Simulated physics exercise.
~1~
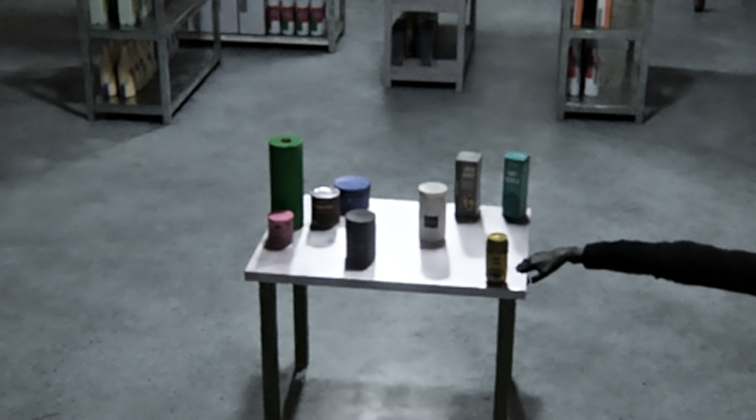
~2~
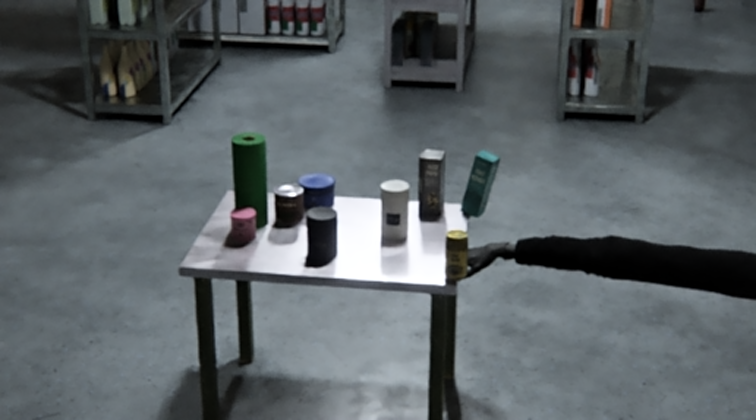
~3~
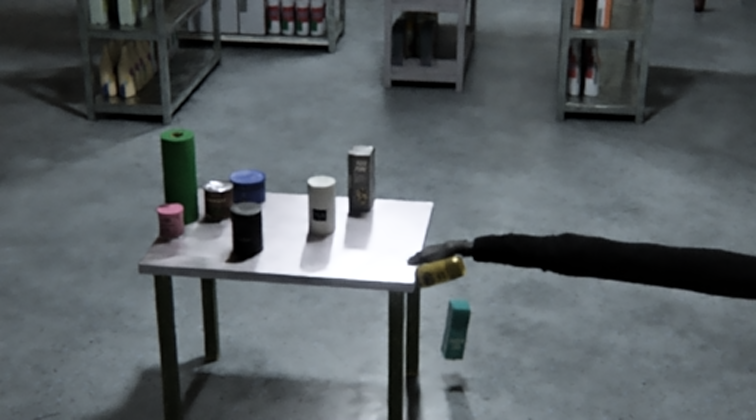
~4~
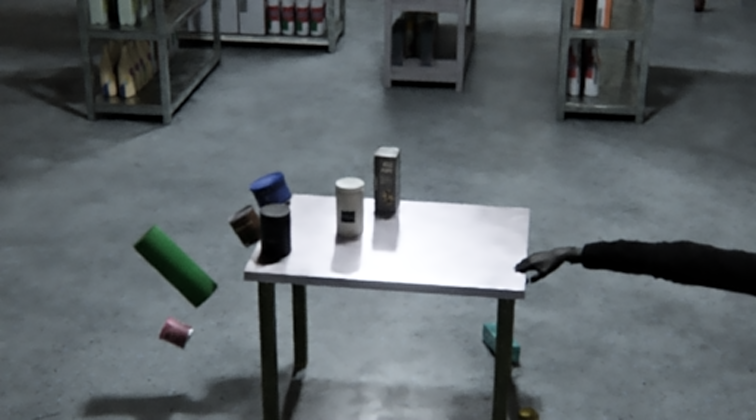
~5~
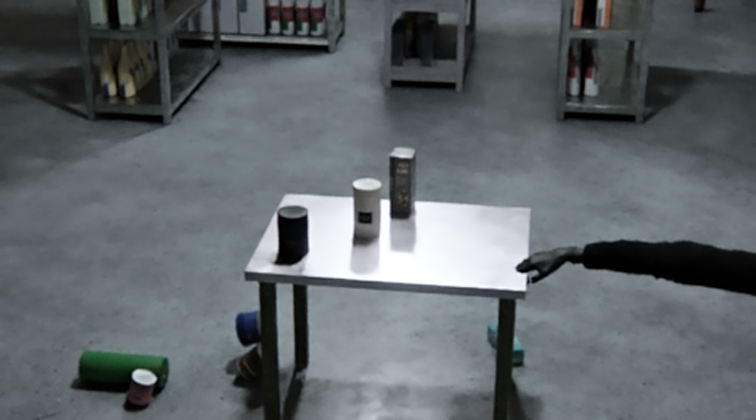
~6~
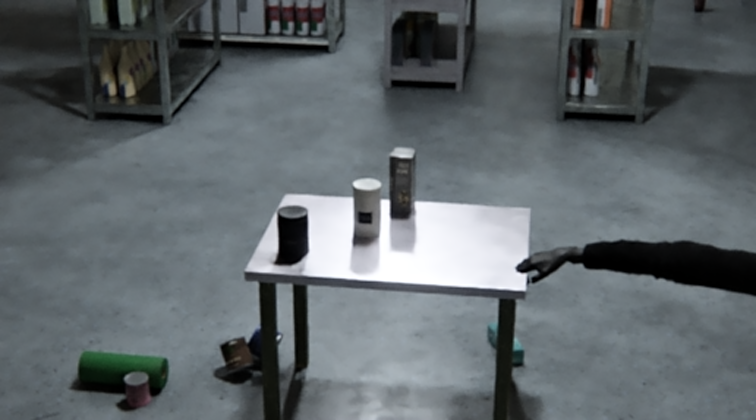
A table holding nine containers slid left beside a dark outstretched arm, dropping the turquoise carton and yellow can off its right side, then jerked back right, spilling the green roll and three small containers leftward, leaving only black, white and grey ones standing.
